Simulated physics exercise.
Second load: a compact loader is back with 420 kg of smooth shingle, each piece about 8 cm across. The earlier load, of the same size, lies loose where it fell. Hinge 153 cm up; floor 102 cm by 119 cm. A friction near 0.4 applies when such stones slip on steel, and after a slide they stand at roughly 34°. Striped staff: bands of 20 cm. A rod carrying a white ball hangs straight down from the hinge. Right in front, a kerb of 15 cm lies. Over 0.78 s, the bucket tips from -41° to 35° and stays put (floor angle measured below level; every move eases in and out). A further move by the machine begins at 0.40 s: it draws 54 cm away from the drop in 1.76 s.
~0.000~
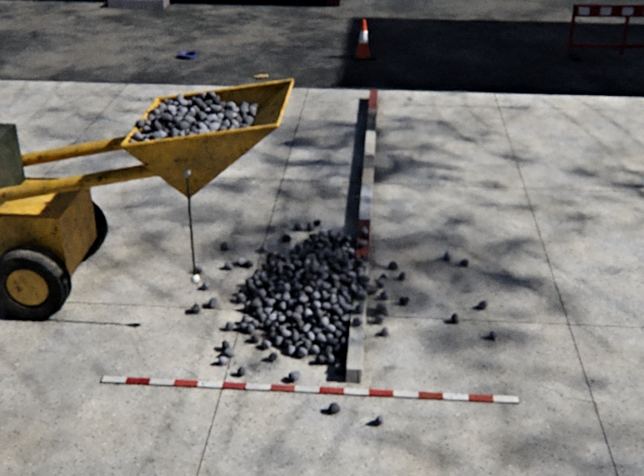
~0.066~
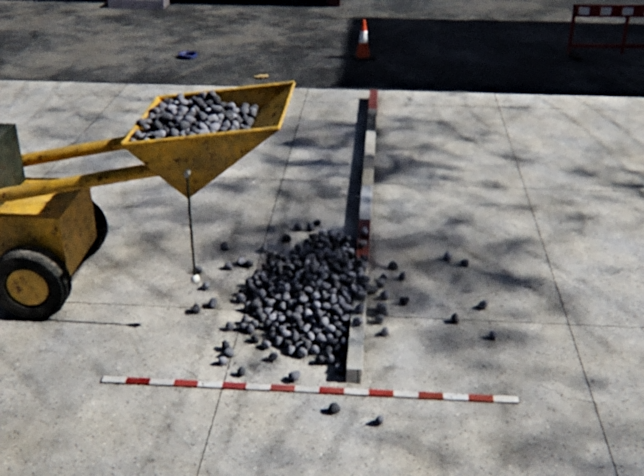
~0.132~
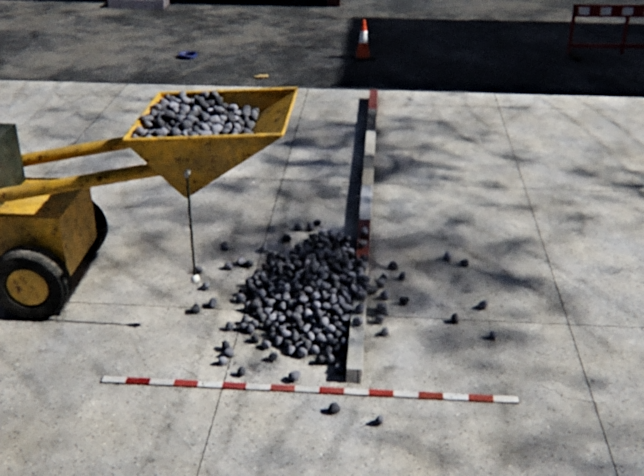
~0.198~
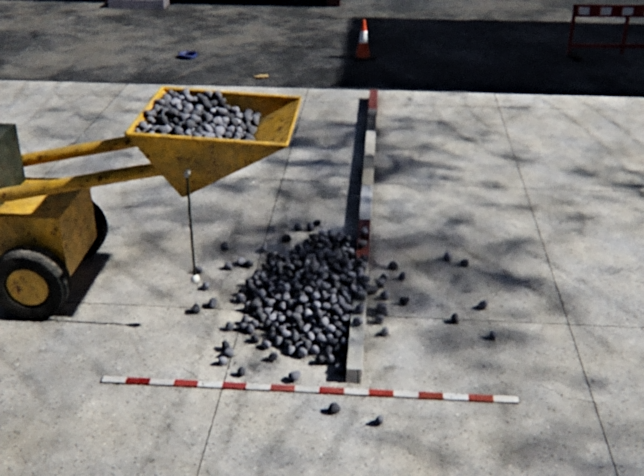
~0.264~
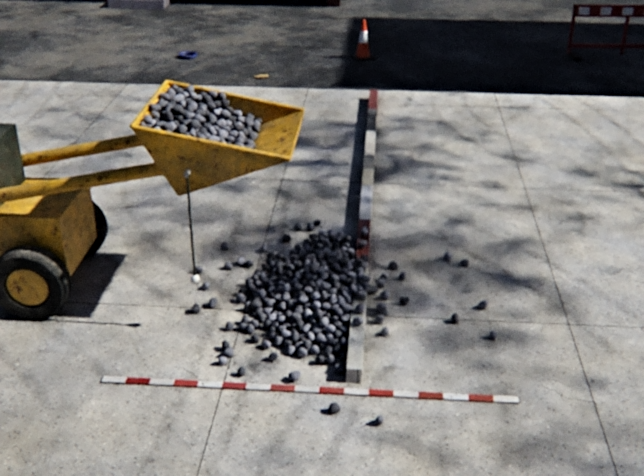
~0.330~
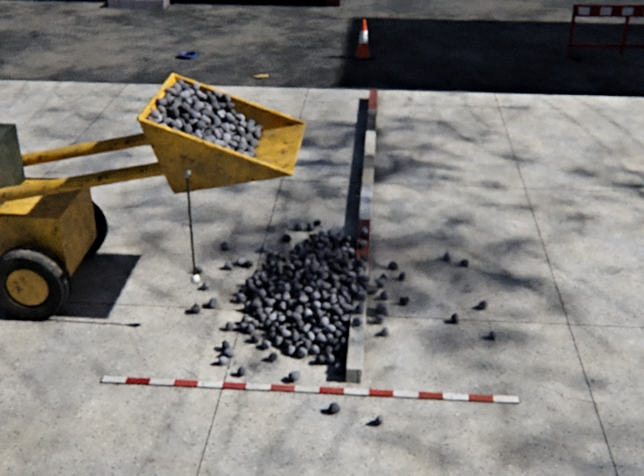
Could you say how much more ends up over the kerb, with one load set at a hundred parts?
I'd put it at 7 parts in every hundred.
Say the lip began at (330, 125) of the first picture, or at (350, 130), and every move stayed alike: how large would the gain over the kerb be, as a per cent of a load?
The first would add some 50 per cent and the second some 70 per cent.
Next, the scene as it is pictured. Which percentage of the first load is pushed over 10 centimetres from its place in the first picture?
15 per cent.
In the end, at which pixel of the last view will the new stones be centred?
Around (299, 280).
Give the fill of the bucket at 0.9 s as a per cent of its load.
Close to 85 in a hundred is still held.
After 0.6 s the floor is at 23°; in per cent of one load, 100 in the bucket, 97 on this side of the kerb, 3 over the kerb; the foremost stones are at (442, 288).
After 0.9 s the floor is at 35°; in per cent of one load, 83 in the bucket, 114 on this side of the kerb, 3 over the kerb; the foremost stones are at (442, 288).
After 2.6 s the floor is at 35°; in per cent of one load, 0 in the bucket, 189 on this side of the kerb, 11 over the kerb; the foremost stones are at (479, 300).
After 5.3 s the floor is at 35°; in per cent of one load, 0 in the bucket, 189 on this side of the kerb, 11 over the kerb; the foremost stones are at (479, 300). Net gain over the kerb, 7.
